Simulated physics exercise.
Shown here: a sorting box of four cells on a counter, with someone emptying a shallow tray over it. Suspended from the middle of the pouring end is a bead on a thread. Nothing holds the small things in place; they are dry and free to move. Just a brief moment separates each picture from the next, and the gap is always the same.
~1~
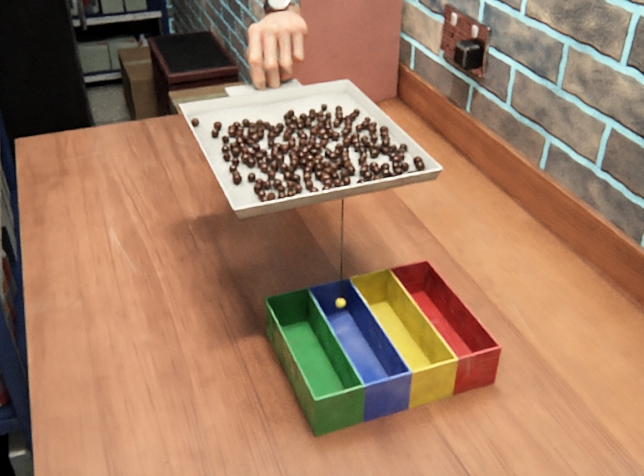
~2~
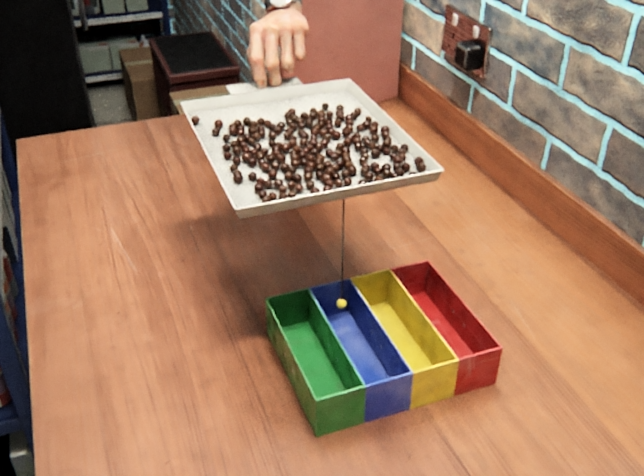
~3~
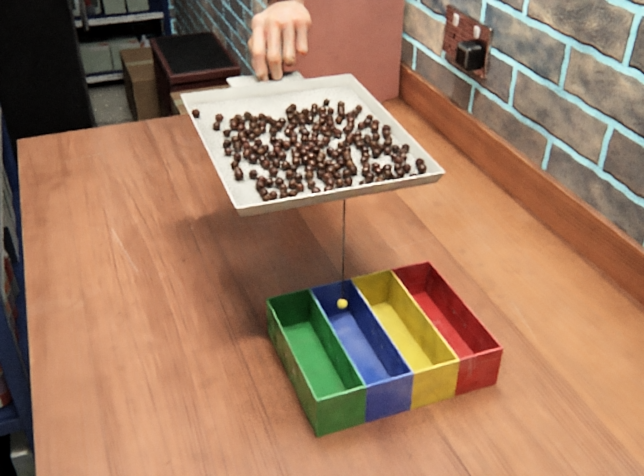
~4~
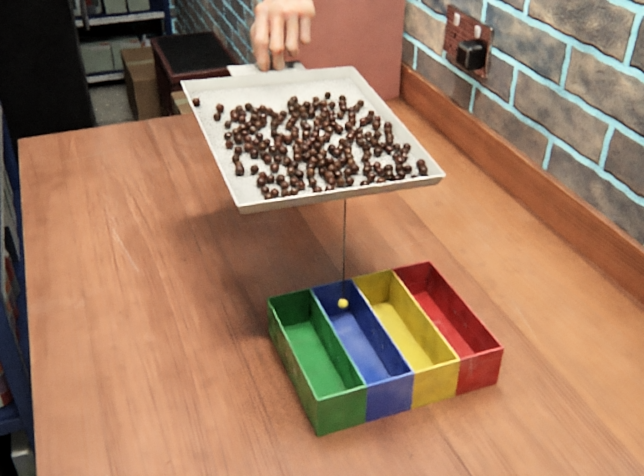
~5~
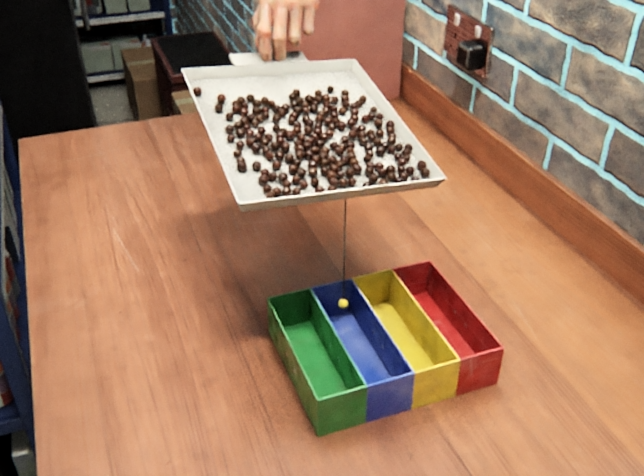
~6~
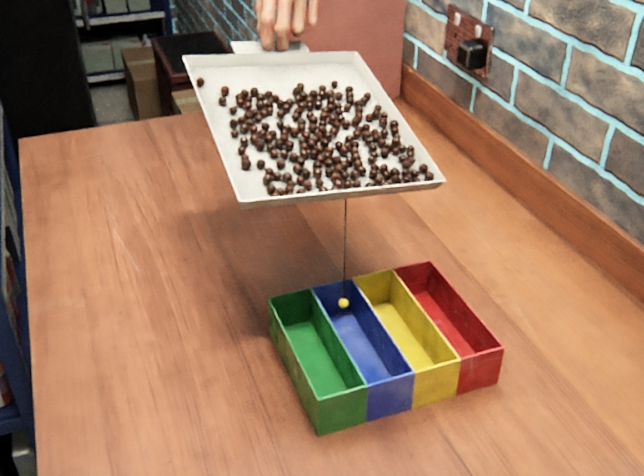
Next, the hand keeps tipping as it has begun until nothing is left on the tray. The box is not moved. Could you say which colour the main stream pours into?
It pours into the red cell.
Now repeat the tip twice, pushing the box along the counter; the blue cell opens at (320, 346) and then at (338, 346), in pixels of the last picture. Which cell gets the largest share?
That red cell, then the red cell.
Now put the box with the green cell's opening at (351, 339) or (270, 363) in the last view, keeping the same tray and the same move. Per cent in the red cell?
About 20 per cent, then about 30 per cent.
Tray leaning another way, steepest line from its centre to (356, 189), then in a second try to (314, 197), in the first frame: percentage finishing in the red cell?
Respectively 30 % and 0 %.
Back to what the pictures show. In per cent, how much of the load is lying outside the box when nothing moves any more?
That works out to something like 10 per cent.
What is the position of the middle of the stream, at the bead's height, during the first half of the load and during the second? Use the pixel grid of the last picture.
It goes through near (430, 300) first, then near (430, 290).
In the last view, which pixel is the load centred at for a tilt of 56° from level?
The middle of the pieces lands at roughly (399, 181).
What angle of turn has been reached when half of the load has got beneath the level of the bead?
At some 70 degrees.
Soon after the last picture, tray tipped steeply; about two thirds on the tray; a small part in the red cell; a small part in the yellow cell; a stray few in the blue cell; about a quarter falling or outside the box.
A little later, tray tipped right over; a stray few on the tray; about half in the red cell; about a quarter in the yellow cell; a small part in the blue cell; a stray few in the green cell; a small part falling or outside the box.
Later still, tray tipped past a quarter turn; about half in the red cell; about a quarter in the yellow cell; a small part in the blue cell; a stray few in the green cell; a small part falling or outside the box.
At rest, tray tipped past a quarter turn; about half in the red cell; about a quarter in the yellow cell; a small part in the blue cell; a stray few in the green cell; a small part outside the box.
